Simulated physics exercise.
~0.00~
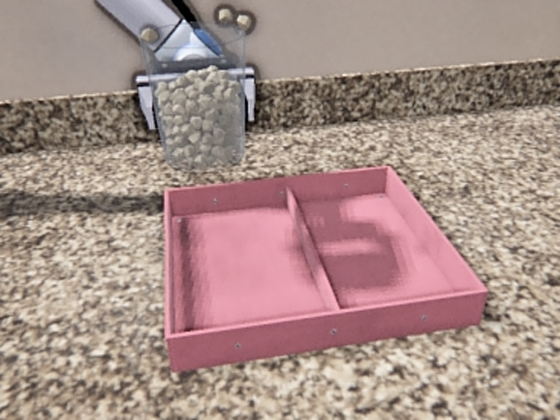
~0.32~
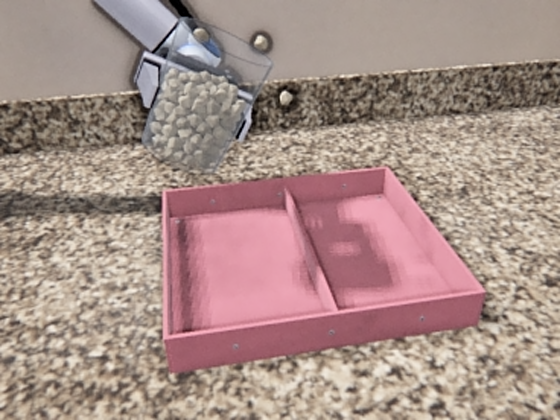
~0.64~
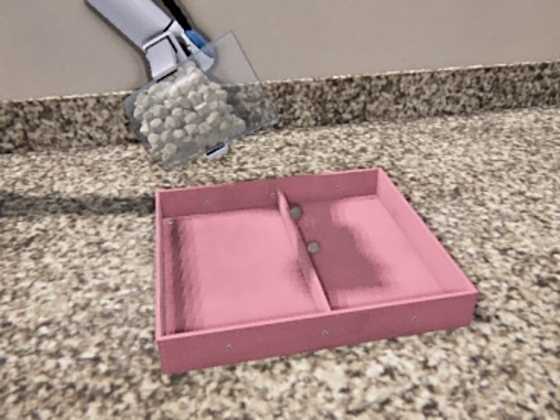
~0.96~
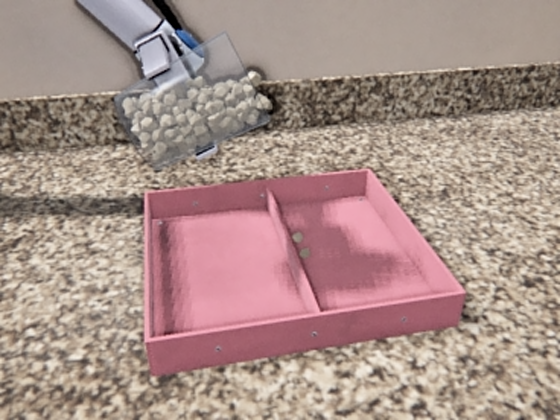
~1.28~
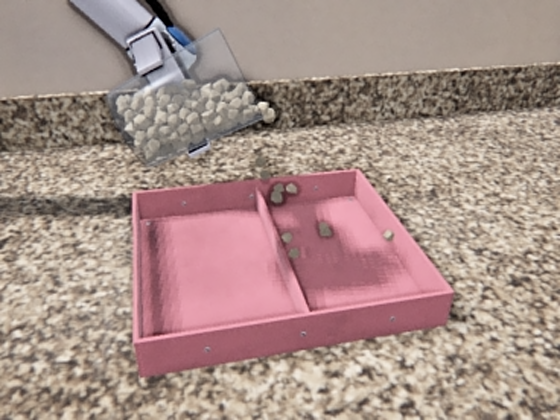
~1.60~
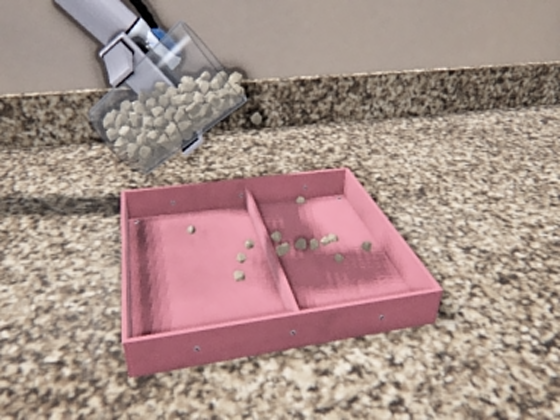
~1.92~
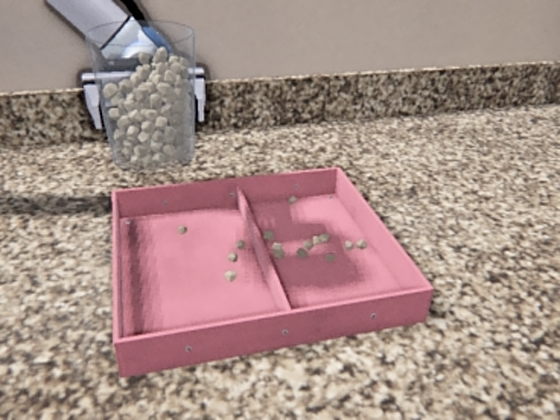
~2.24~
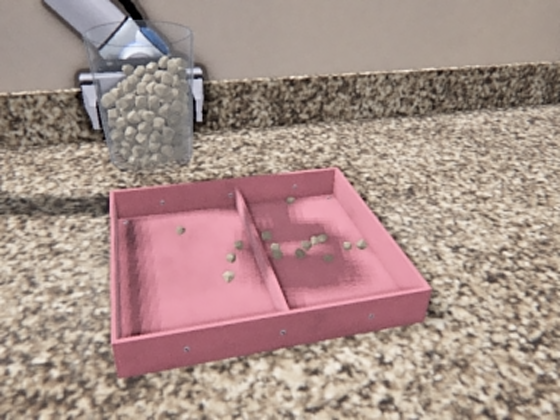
Robot gripper tilting a clear beaker of small pebbles, spilling a few into both parts of a pink divided tray, then righting it.
